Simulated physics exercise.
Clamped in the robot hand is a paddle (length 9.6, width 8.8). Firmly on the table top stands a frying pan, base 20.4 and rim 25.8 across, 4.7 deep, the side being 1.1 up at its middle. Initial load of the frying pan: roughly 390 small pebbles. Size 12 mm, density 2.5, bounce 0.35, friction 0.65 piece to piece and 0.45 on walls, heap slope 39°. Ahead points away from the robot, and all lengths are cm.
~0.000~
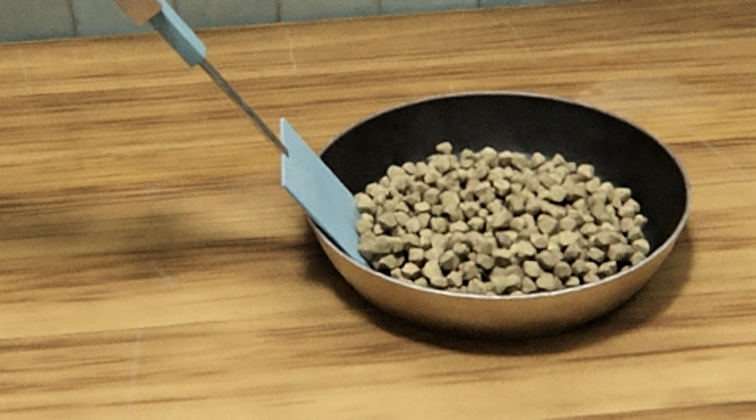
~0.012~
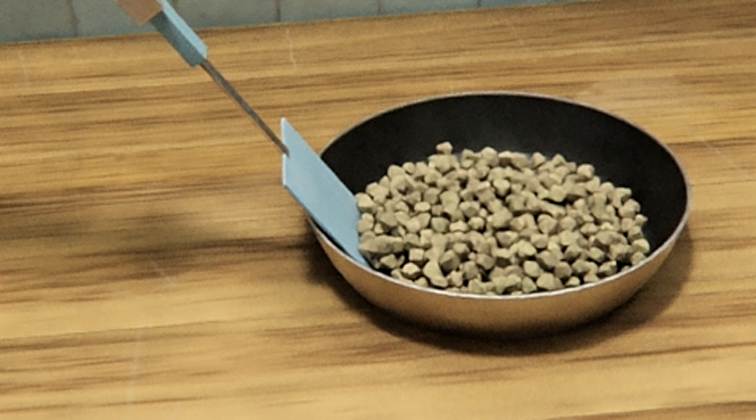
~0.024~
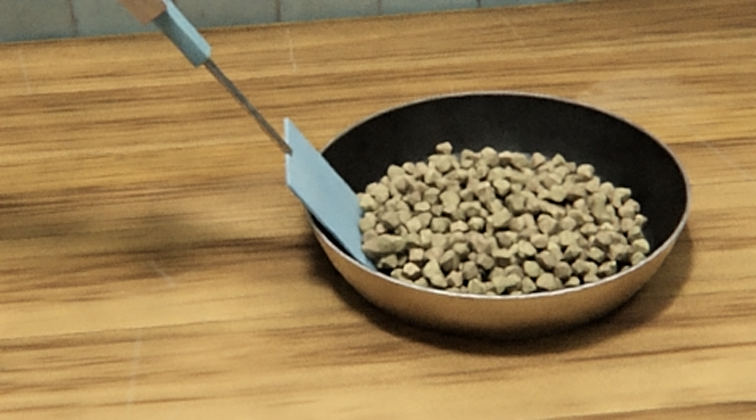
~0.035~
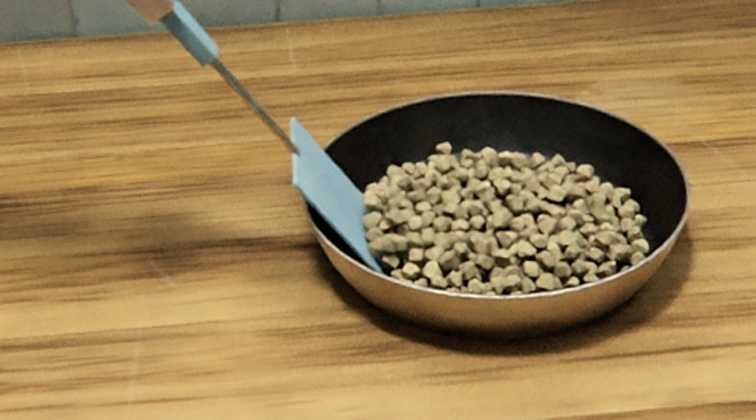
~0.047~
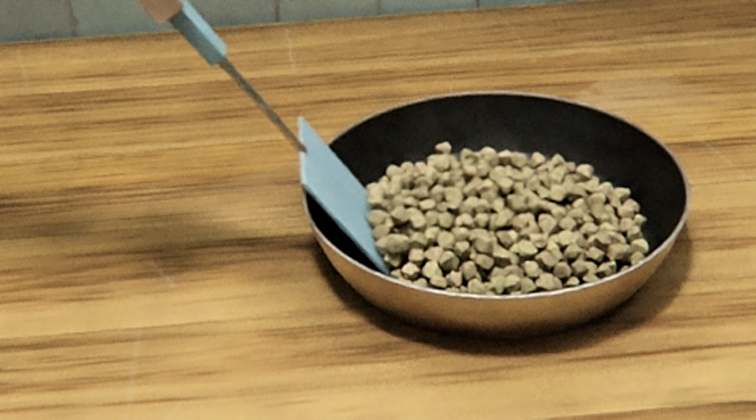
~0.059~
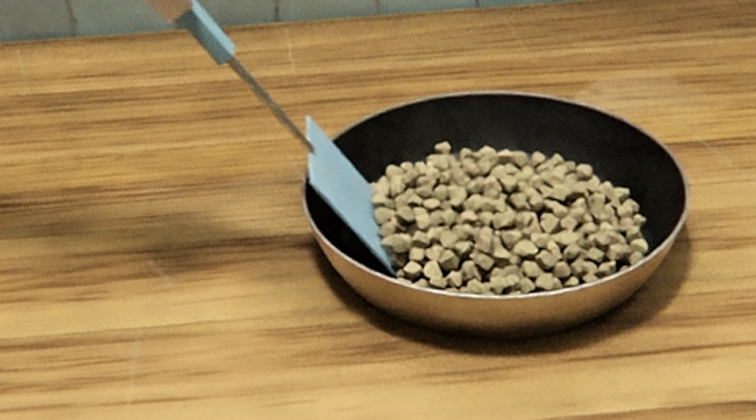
Light blue paddle edging slowly right inside a dark-lined frying pan on a wooden surface, nudging the near edge of heaped pebbles.
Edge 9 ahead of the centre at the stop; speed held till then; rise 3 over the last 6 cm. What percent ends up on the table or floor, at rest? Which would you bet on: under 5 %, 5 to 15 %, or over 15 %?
I would bet on 5 to 15 %.
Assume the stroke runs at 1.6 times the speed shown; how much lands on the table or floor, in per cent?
That comes to some 20 per cent, roughly.
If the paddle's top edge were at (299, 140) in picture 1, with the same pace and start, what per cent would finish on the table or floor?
Spill: Approx. 15 per cent.
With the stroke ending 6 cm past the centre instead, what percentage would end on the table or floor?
It would come to roughly 0 percent.
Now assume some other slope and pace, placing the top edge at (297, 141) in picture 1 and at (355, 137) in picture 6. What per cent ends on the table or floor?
About 25 per cent.
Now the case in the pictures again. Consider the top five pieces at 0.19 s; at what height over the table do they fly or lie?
About 4 centimetres.
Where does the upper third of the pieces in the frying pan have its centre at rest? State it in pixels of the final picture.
Somewhere around (626, 176) in the last picture.
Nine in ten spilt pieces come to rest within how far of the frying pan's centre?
20 centimetres, give or take.
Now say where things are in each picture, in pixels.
The first frame shows paddle top edge at (283, 150), sloping 57°; upper third of the load around (485, 222), from x 360 to 640, top at y 150; 393 in the frying pan.
The second frame shows paddle top edge at (283, 150), sloping 57°; upper third of the load around (485, 222), from x 360 to 640, top at y 150.
The third frame shows paddle top edge at (287, 150), sloping 57°; upper third of the load around (484, 221), from x 360 to 640, top at y 150.
The fourth frame shows paddle top edge at (293, 149), sloping 57°; upper third of the load around (481, 221), from x 360 to 640, top at y 150.
The fifth frame shows paddle top edge at (301, 149), sloping 57°; upper third of the load around (481, 219), from x 360 to 640, top at y 150.
The sixth frame shows paddle top edge at (309, 148), sloping 57°; upper third of the load around (485, 217), from x 360 to 640, top at y 150; 393 in the frying pan.
By 0.19 s, sloping 57°, highest piece 4 above the table; 393 in the frying pan.
By 0.31 s, sloping 57°, highest piece 6 above the table; 393 in the frying pan.
By 0.57 s, sloping 57°, highest piece 7 above the table; 366 in the frying pan, 24 on the table or floor, 3 on the blade or in flight.
By 1.62 s, sloping 57°, highest piece 6 above the table; 365 in the frying pan, 28 on the table or floor.
Final count, 365 in the frying pan, 28 on the table or floor. That is 7 % on the table or floor.
